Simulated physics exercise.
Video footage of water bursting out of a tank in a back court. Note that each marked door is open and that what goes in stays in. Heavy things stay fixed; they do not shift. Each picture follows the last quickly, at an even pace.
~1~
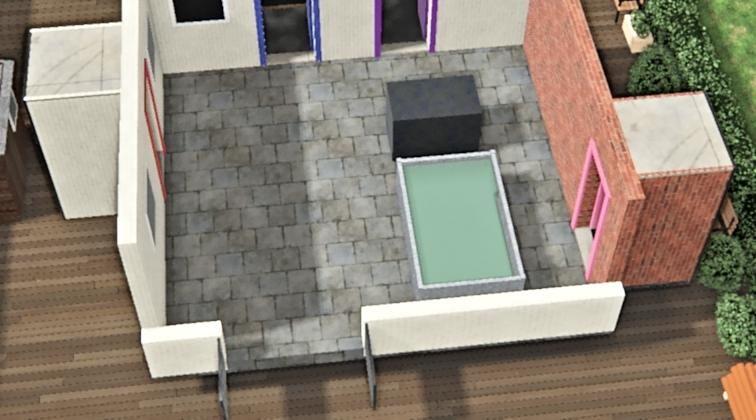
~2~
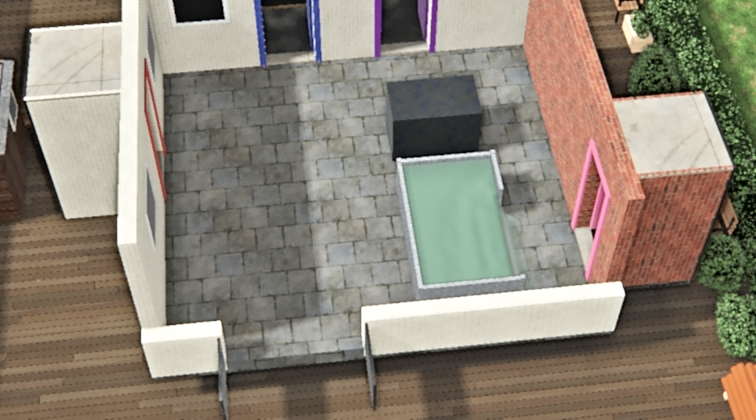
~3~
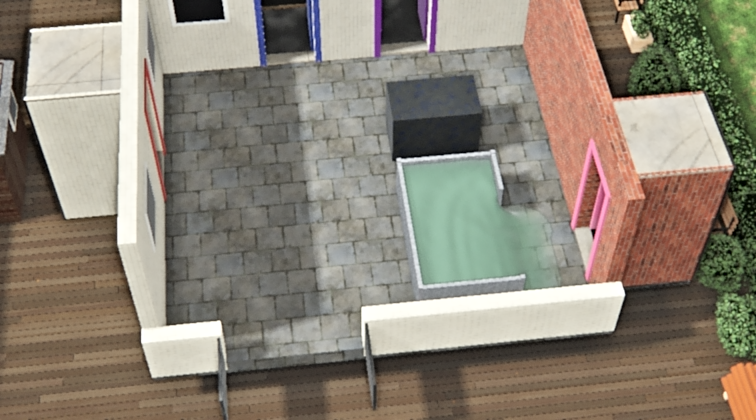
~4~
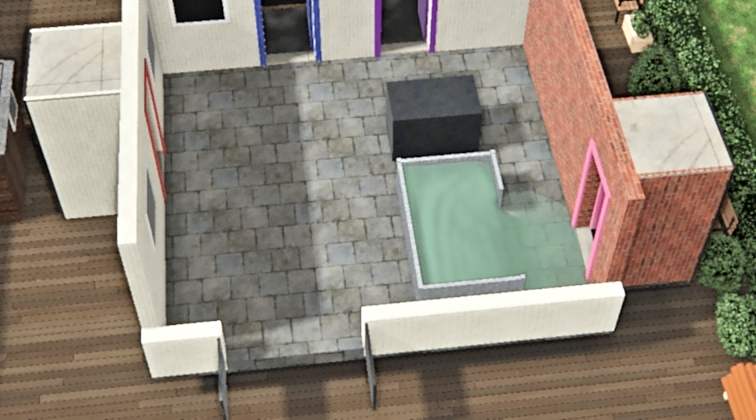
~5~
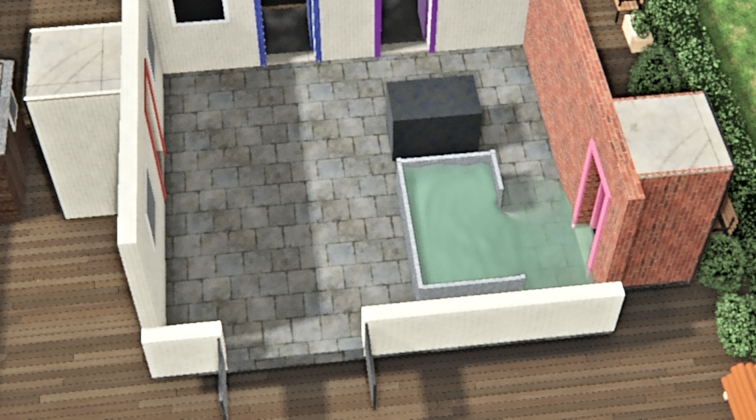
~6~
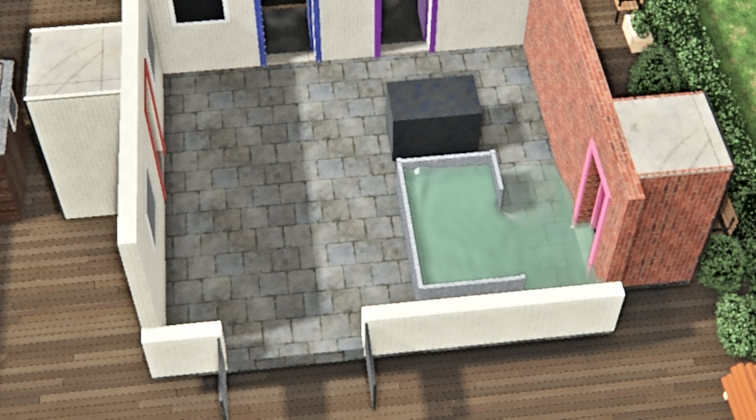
A white-walled back court paved in grey stone is seen from a fixed, high view, with a brick wall at right and wooden decking outside. A pale-framed tank of green water stands right of centre below a dark grey block, near a pink-edged doorway, with blue and purple door surrounds behind. Part of the tank's right side opens, and water pours out rightward, spreading across the paving to the brick wall.
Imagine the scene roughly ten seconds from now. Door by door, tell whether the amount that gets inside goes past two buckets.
Door by door: The blue door stays at two buckets or less, the red door stays at two buckets or less, the purple door stays at two buckets or less, the pink door goes past two buckets.
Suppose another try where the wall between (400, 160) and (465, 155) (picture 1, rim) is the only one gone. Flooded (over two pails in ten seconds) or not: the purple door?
Purple door: Falls short.
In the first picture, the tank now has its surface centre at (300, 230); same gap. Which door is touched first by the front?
Result: The door marked pink.
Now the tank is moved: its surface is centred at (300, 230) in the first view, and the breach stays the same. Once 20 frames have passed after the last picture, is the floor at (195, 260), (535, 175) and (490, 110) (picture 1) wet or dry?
Log: No flood; flood; flood.
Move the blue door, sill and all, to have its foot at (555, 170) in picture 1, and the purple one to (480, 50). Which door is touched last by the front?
It's the door marked red.
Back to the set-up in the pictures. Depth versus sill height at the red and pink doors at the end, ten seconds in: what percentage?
Approx. 40 % followed by 120 %.
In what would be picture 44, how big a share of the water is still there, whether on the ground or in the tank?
Some 66 parts in a hundred have not run off.
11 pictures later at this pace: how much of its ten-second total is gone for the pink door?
Share at that point: Roughly 65 %.
A moment on, water covers 15 % of the floor; the blue door not reached, the red door not reached, the purple door not reached, the pink door far over two buckets in.
Next, water covers 25 % of the floor; the blue door not reached, the red door not reached, the purple door not reached, the pink door far over two buckets in.
Then, water covers 40 % of the floor; the blue door not reached, the red door not reached, the purple door wet at the sill, nothing in, the pink door far over two buckets in.
Later, water covers 55 % of the floor; the blue door wet at the sill, nothing in, the red door wet at the sill, nothing in, the purple door under two buckets in, the pink door far over two buckets in.
In the end, water covers 85 % of the floor; the blue door wet at the sill, nothing in, the red door wet at the sill, nothing in, the purple door under two buckets in, the pink door far over two buckets in.
